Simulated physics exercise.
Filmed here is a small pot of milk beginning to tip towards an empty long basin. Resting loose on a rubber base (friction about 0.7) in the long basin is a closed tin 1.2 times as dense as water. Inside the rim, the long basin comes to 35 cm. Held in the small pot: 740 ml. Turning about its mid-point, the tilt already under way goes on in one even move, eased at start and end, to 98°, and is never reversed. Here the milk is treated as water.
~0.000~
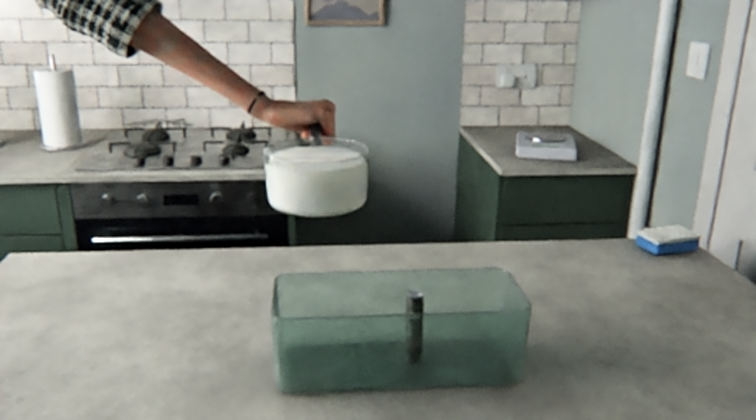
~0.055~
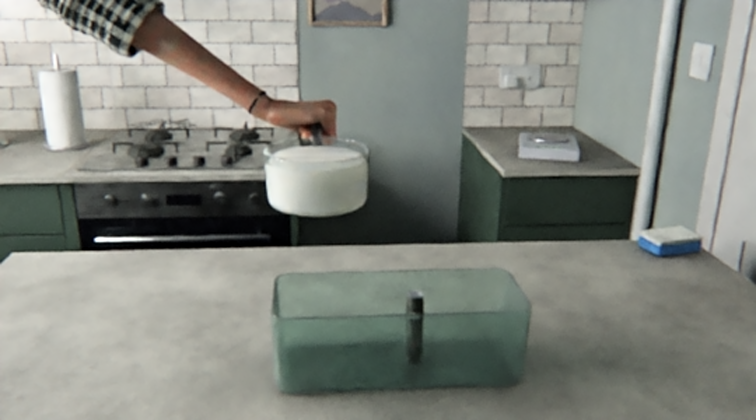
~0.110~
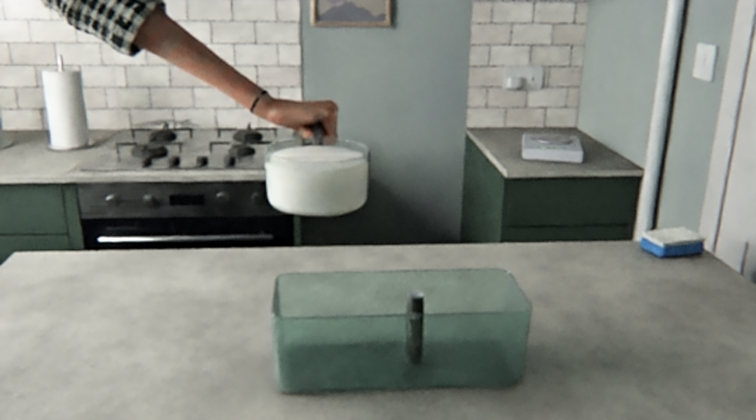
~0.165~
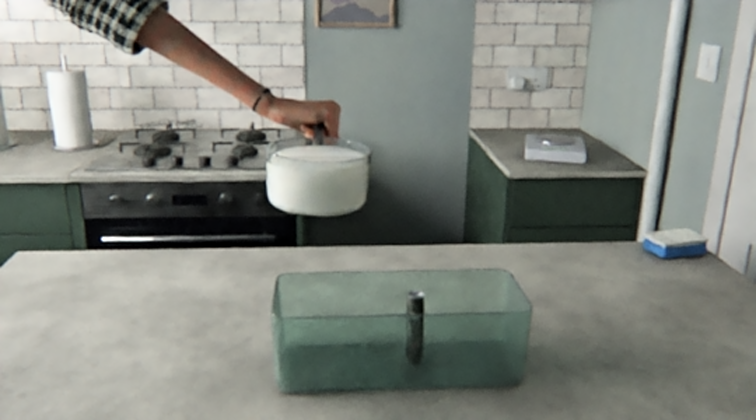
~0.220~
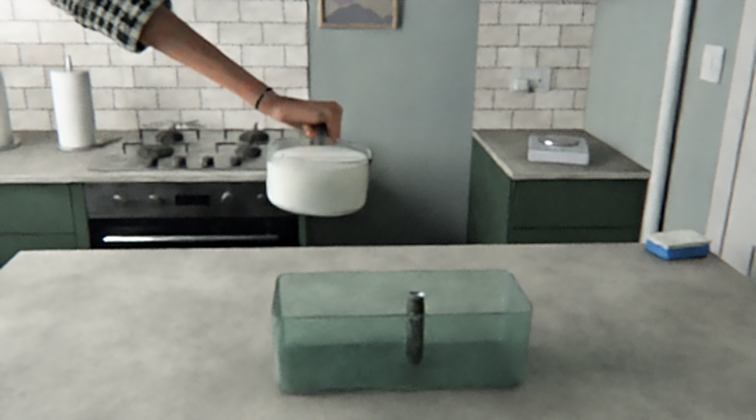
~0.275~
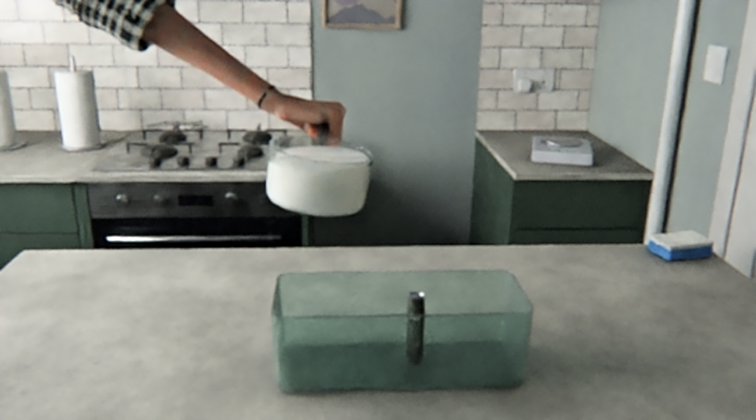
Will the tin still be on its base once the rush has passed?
Not tipped.
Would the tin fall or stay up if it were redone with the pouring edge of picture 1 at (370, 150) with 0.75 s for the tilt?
Result: Tin tipped over.
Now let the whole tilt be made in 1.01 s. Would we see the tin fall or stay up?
The tin tips over.
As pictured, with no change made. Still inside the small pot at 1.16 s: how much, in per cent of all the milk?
16 per cent or so.
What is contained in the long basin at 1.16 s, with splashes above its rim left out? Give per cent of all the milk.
About 70 %.
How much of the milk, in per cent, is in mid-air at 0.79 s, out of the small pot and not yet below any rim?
Near 26 per cent of it all.
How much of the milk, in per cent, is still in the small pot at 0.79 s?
I'd estimate some 64 % remains.
Then, 0.79 s in, the tilt is 54° and 64 per cent is still to pour; the tin stands where it began.
Then, 1.16 s in, the tilt is 87° and 15 per cent is still to pour; the tin stands where it began.
Then, 1.55 s in, the tilt is 98° and 1 per cent is still to pour; the tin stands where it began.
Then, 1.98 s in, the tilt is 98° and 0 per cent is still to pour; the tin stands where it began.
Finally, the tin stands where it began.
